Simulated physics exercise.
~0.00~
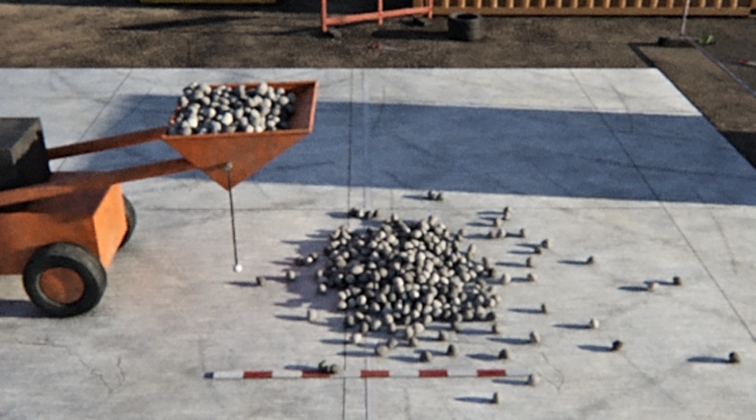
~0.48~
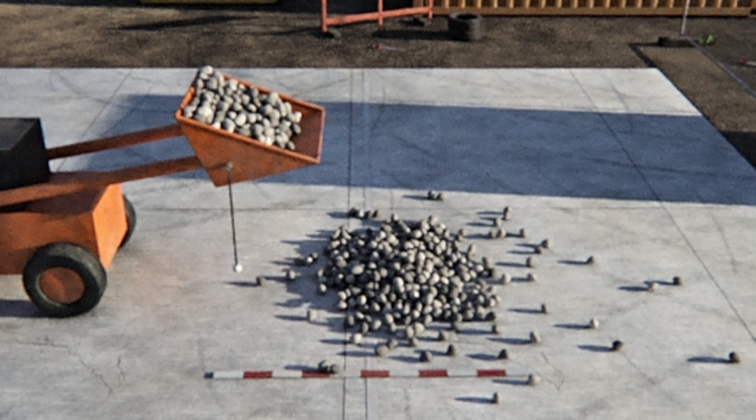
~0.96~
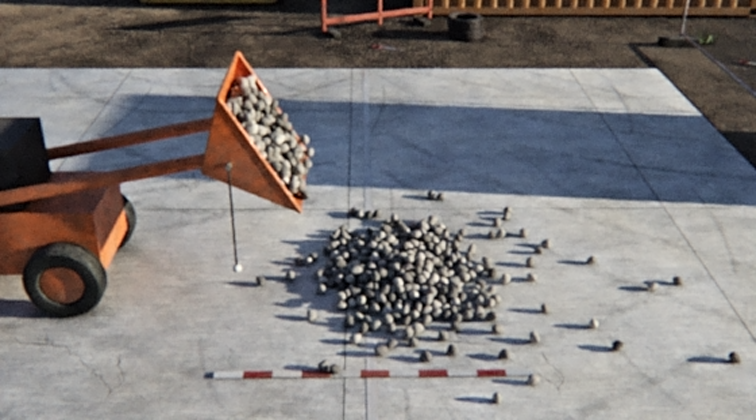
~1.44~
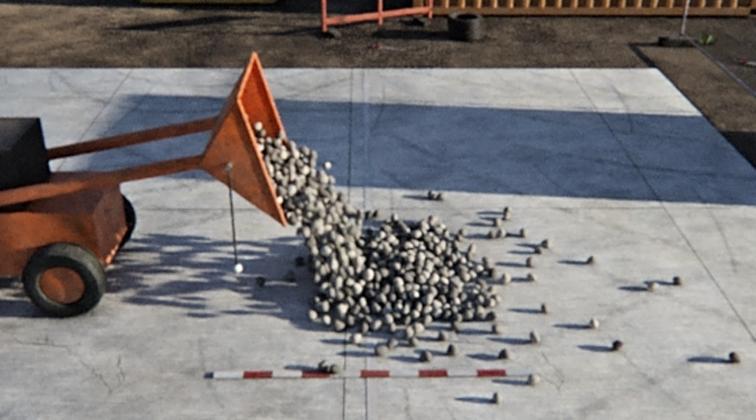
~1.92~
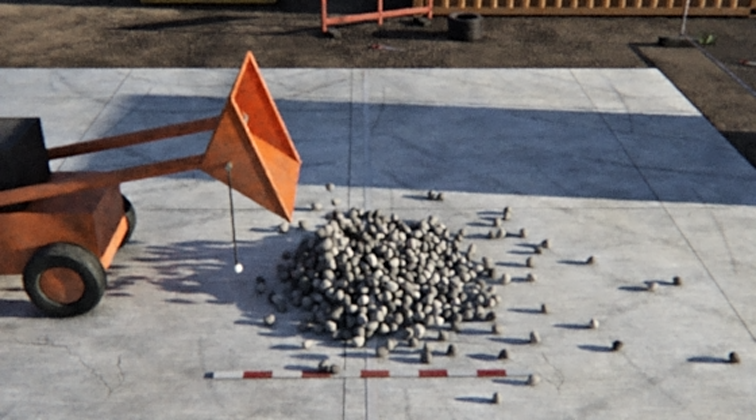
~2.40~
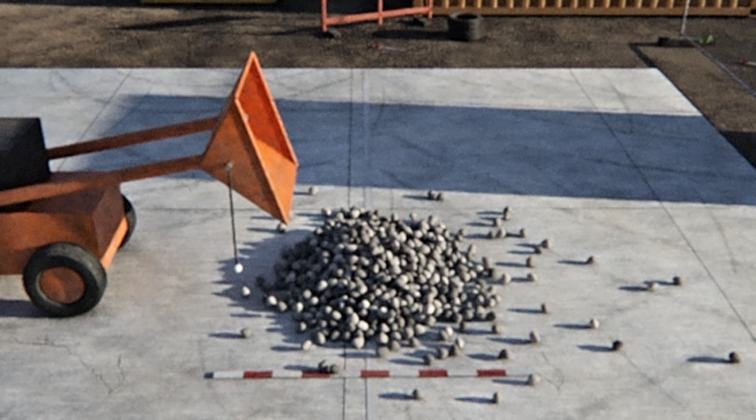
On a sunlit concrete yard, an orange loader with a raised bucket of grey stones tipped it forward beside an existing pile, and the stones slid out in a rush, leaving the bucket empty and jutting downward over a wider heap with a few strays around it.
